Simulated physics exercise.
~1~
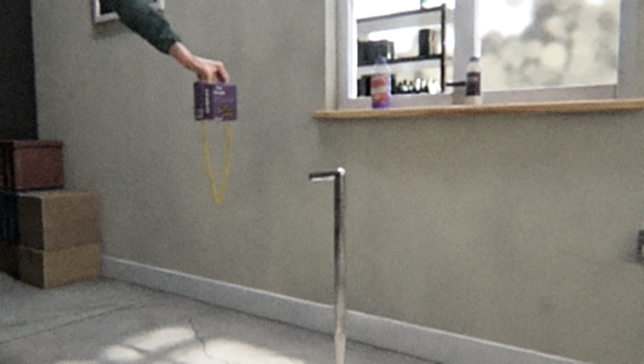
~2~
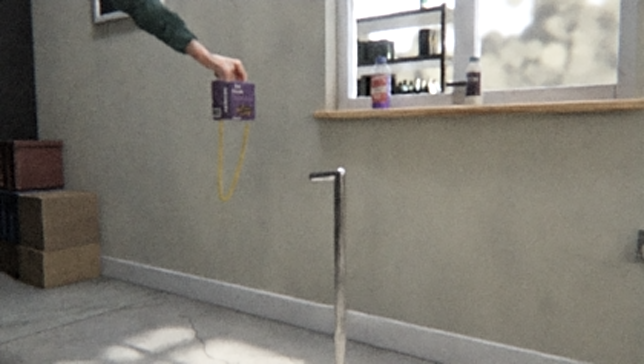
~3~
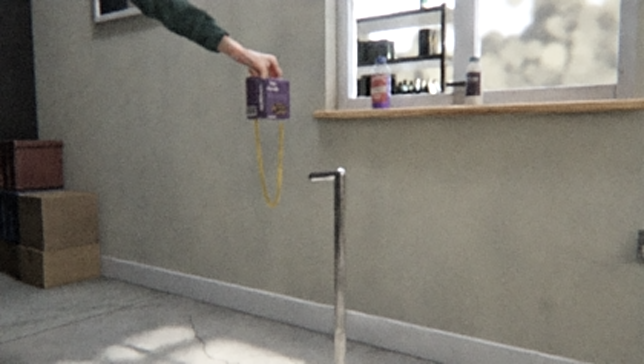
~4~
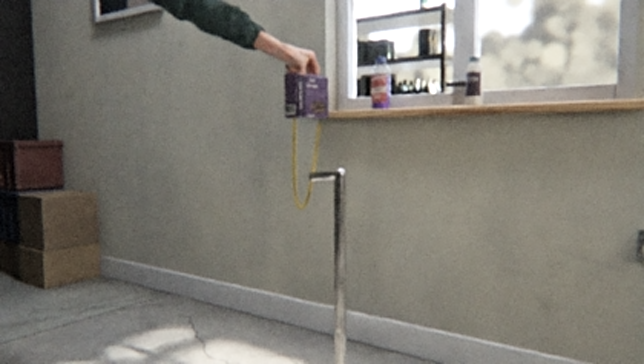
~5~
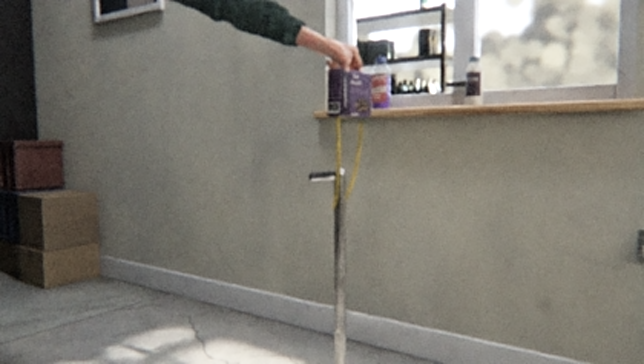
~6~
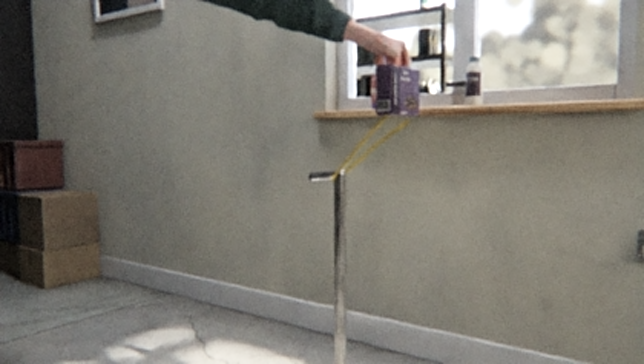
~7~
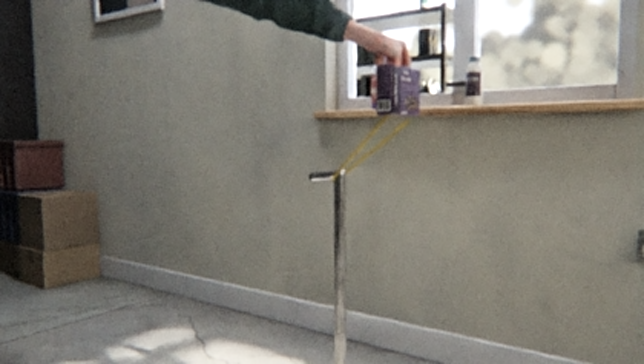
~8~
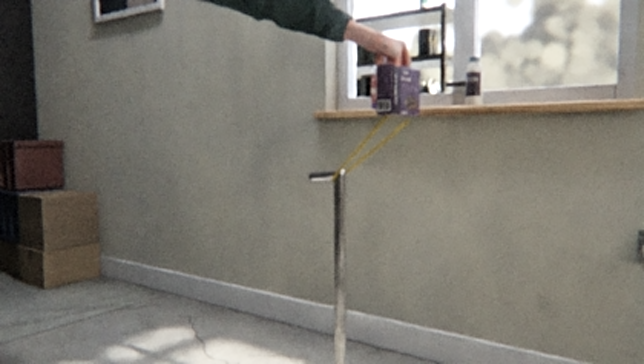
In a room, a hand carries a purple pouch right until its loop catches the post.
